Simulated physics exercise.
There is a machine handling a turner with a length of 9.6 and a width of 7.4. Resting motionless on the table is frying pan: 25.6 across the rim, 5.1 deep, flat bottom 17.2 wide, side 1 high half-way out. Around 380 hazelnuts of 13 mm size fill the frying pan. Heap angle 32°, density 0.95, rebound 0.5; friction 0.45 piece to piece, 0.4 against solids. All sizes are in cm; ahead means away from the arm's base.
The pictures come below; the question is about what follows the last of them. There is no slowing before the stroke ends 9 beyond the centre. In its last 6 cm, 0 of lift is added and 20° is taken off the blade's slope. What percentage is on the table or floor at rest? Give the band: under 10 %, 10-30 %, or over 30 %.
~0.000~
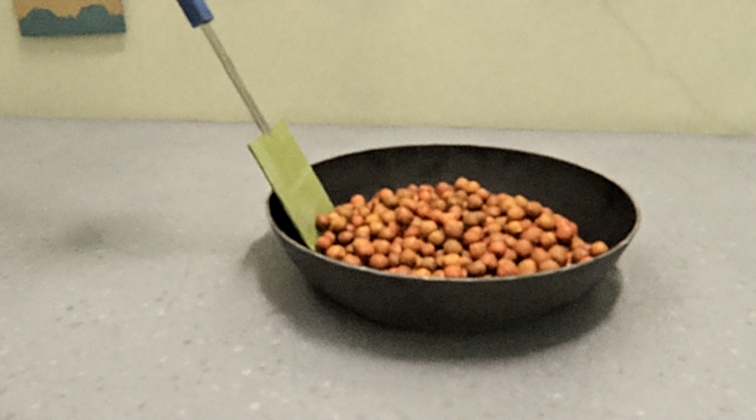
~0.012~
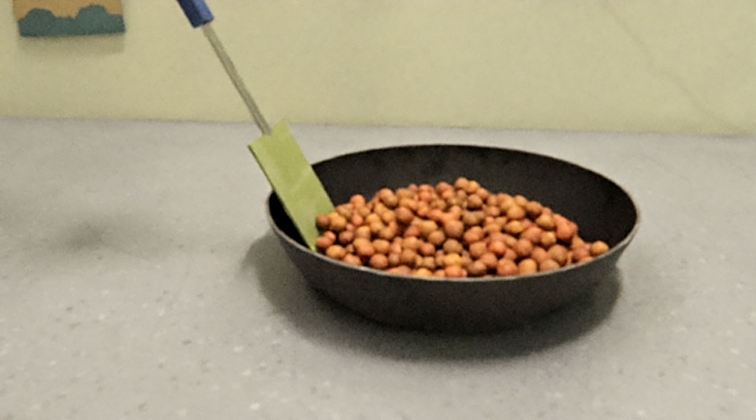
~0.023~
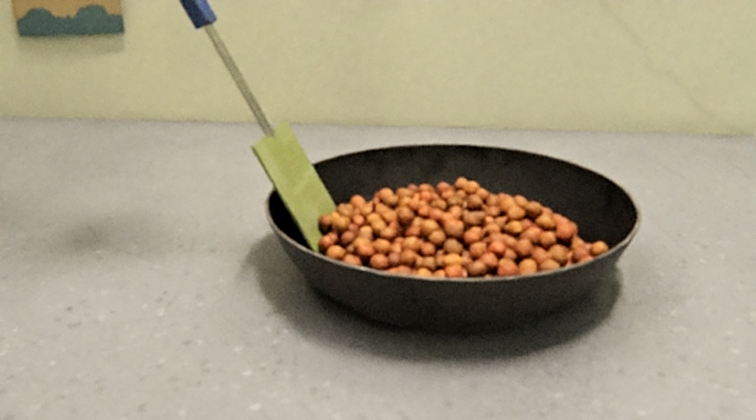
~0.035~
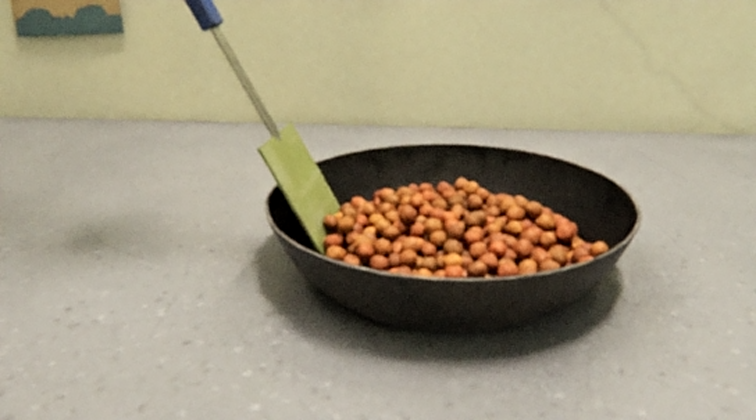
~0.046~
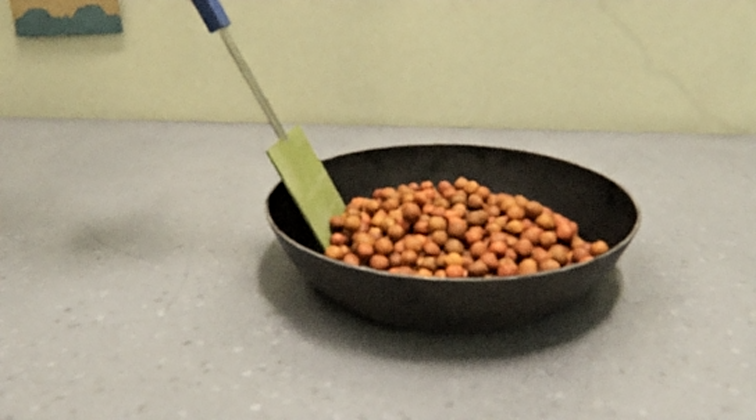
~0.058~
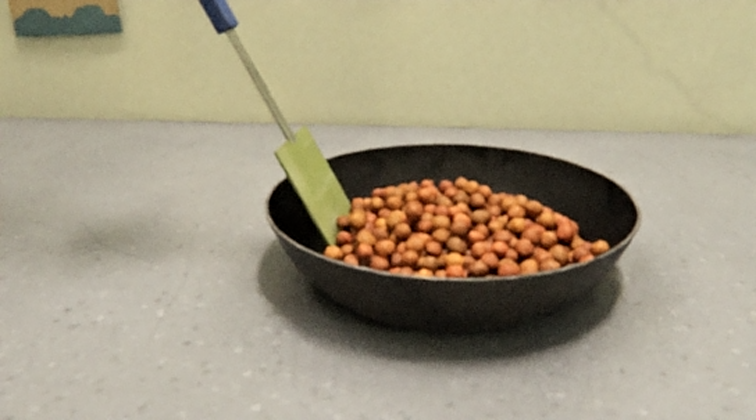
Band: Under 10 %.
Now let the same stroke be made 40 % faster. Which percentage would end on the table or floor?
Around 5 per cent would finish on the table or floor.
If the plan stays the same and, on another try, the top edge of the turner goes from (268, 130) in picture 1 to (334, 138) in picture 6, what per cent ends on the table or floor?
Roughly 20 %.
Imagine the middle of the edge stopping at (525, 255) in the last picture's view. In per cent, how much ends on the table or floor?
The share ending on the table or floor is about 0 per cent.
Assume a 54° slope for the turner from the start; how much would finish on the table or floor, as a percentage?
About 0 per cent.
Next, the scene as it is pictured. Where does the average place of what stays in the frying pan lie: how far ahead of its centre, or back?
Ahead, by around 4.0 cm.
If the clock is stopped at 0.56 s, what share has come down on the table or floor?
Some 5 per cent of the load.
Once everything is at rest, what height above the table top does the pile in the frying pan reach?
Height at the end: Around 7.0 cm.
After 0.18 s, sloping 63°, highest piece 5 above the table; 381 in the frying pan.
After 0.30 s, sloping 56°, highest piece 6 above the table; 381 in the frying pan.
After 0.56 s, sloping 43°, highest piece 7 above the table; 366 in the frying pan, 14 on the table or floor, 1 on the blade or in flight.
After 1.61 s, sloping 43°, highest piece 7 above the table; 366 in the frying pan, 15 on the table or floor.
In the end, 366 in the frying pan, 15 on the table or floor. That is 4 % on the table or floor.
